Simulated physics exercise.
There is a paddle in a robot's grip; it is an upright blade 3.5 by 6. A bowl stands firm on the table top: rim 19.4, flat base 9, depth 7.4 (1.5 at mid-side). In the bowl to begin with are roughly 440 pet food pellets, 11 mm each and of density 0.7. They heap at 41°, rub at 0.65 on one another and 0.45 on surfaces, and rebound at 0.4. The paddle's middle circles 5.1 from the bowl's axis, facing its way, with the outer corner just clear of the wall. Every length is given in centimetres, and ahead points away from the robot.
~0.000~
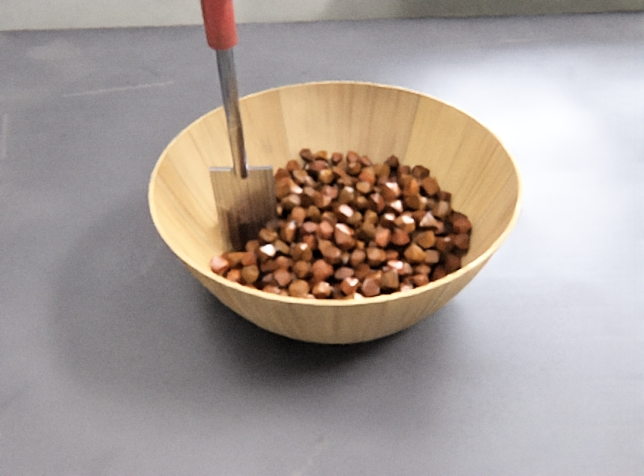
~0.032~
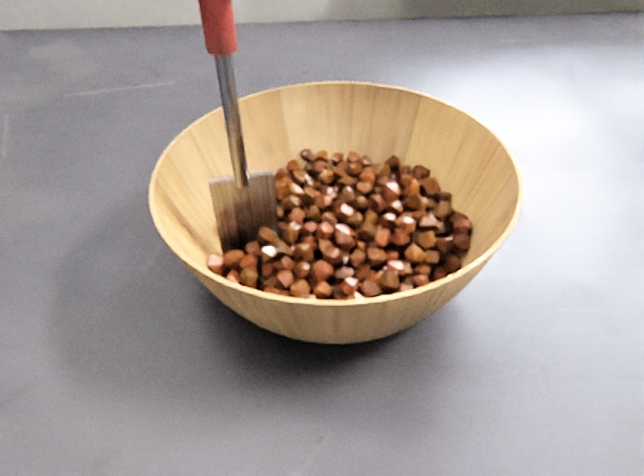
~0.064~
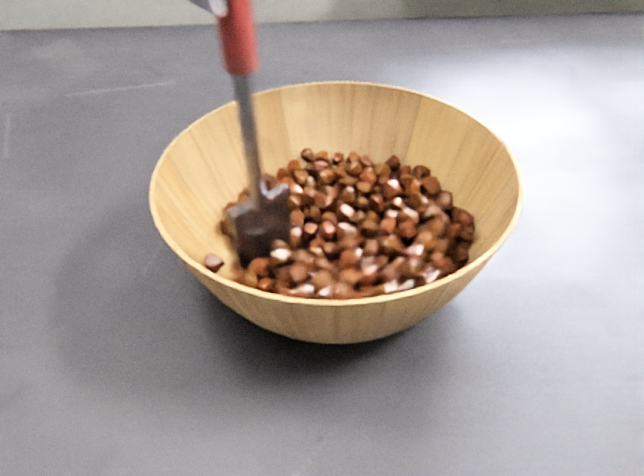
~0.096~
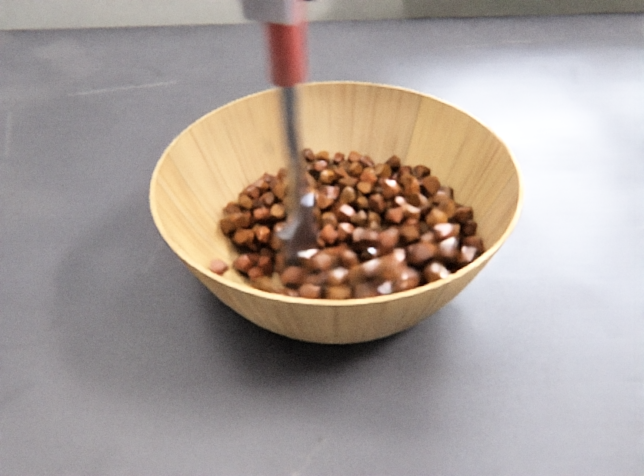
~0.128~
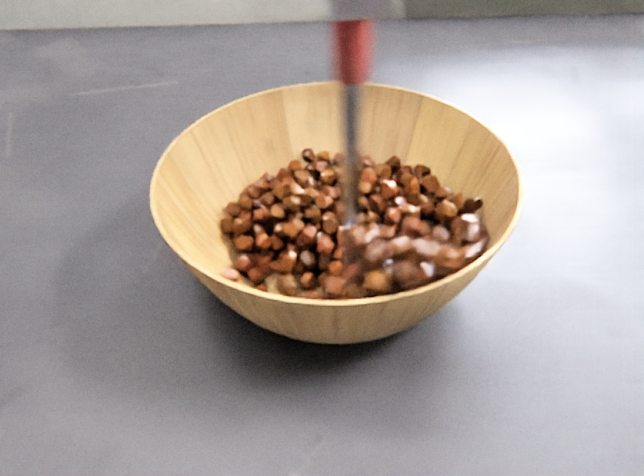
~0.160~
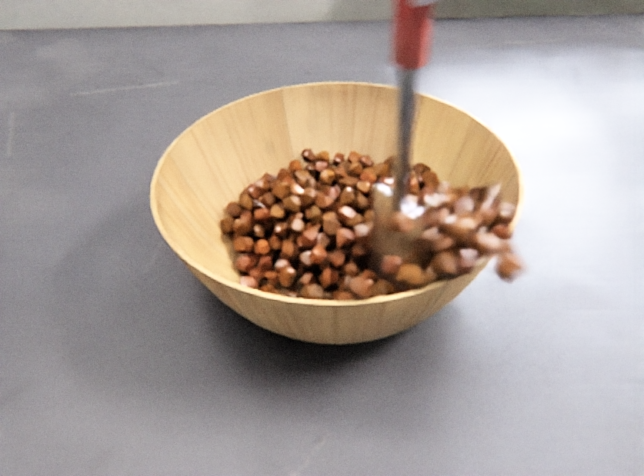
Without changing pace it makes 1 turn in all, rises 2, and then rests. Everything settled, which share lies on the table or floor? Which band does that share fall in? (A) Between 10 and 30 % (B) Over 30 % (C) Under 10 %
Between 10 and 30 % (A).
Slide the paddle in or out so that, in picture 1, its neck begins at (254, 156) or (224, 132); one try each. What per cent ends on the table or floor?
Roughly 10 and 10 per cent.
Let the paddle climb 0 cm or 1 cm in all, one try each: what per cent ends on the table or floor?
I'd say some 20 per cent, and some 20 per cent.
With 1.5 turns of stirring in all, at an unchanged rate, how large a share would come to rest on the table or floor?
It would be near 20 per cent.
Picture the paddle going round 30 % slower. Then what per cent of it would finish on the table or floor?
Estimated share: Near 5 %.
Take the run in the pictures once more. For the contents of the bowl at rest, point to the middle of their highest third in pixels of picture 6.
Roughly pixel (293, 225).
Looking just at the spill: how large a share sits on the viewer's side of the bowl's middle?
Around 30 percent of it.
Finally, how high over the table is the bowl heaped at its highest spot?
Around 6.5 cm above the table.
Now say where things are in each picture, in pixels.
Paddle neck at (237, 144), 0° round; upper third of the load around (353, 220), from x 220 to 465, top at y 155; 444 in the bowl, in the first frame.
Paddle neck at (237, 153), 12° round; upper third of the load around (348, 224), from x 215 to 465, top at y 155, in the second frame.
Paddle neck at (255, 175), 40° round; upper third of the load around (350, 246), from x 215 to 465, top at y 155, in the third frame.
Paddle neck at (296, 190), 68° round; upper third of the load around (371, 248), from x 220 to 475, top at y 155, in the fourth frame.
Paddle neck at (351, 190), 97° round; upper third of the load around (399, 246), from x 230 to 480, top at y 155; 443 in the bowl, 1 in flight or on the tool, in the fifth frame.
Paddle neck at (401, 174), 126° round; upper third of the load around (430, 226), from x 230 to 510, top at y 155; 440 in the bowl, 4 in flight or on the tool, in the sixth frame.
After 0.26 s, 212° round, highest piece 11 above the table; 413 in the bowl, 31 in flight or on the tool.
After 0.35 s, 299° round, highest piece 12 above the table; 385 in the bowl, 24 on the table or floor, 35 in flight or on the tool.
After 0.60 s, 0° round, highest piece 8 above the table; 368 in the bowl, 75 on the table or floor, 1 in flight or on the tool.
After 1.30 s, 0° round, highest piece 7 above the table; 368 in the bowl, 76 on the table or floor.
At rest, 368 in the bowl, 76 on the table or floor. That is 17 % on the table or floor.
